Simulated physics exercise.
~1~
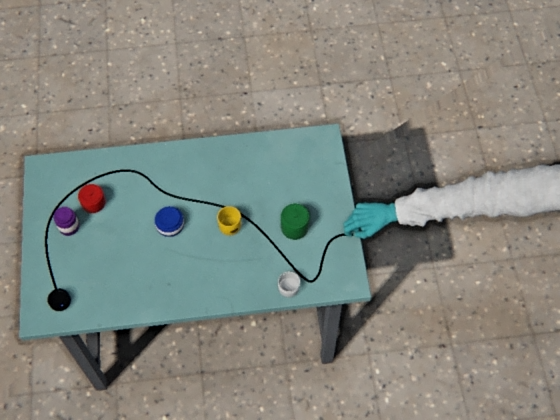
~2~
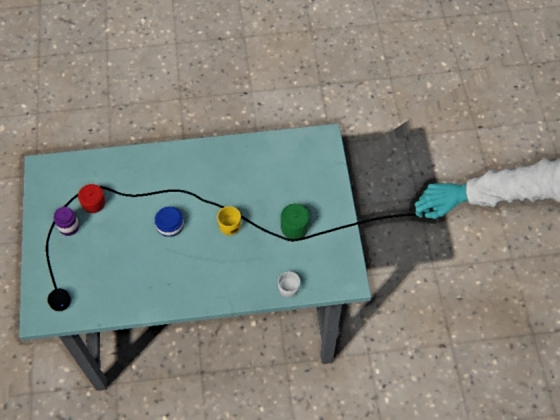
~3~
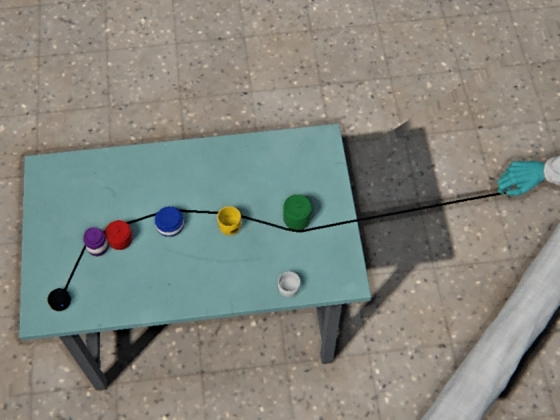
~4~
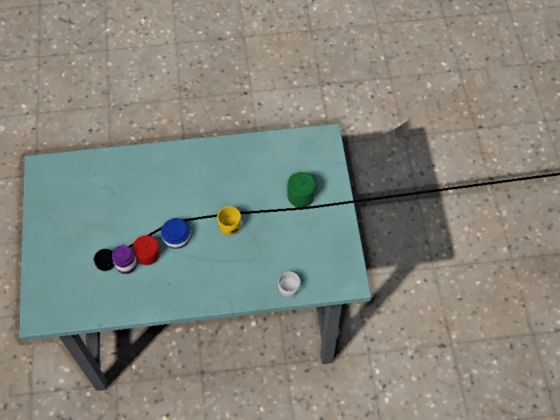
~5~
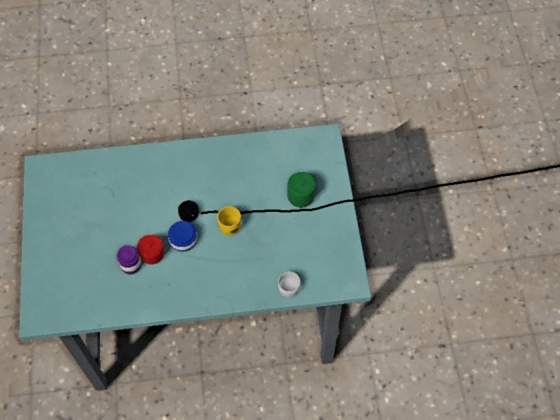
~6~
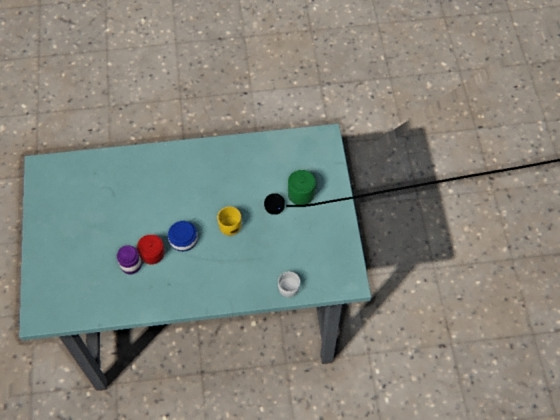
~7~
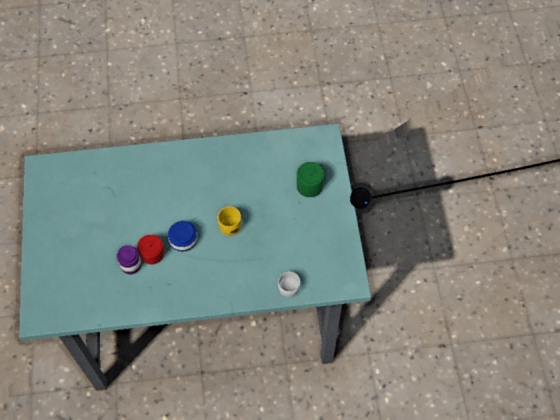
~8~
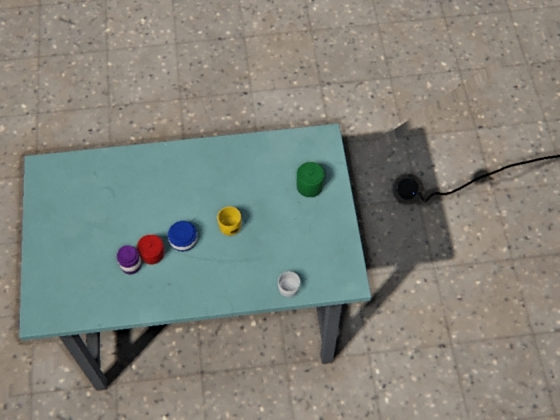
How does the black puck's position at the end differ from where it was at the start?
At the start the black puck sits near the lower left corner of the table. By the end it is off the table altogether, beyond the right edge and higher up in view.
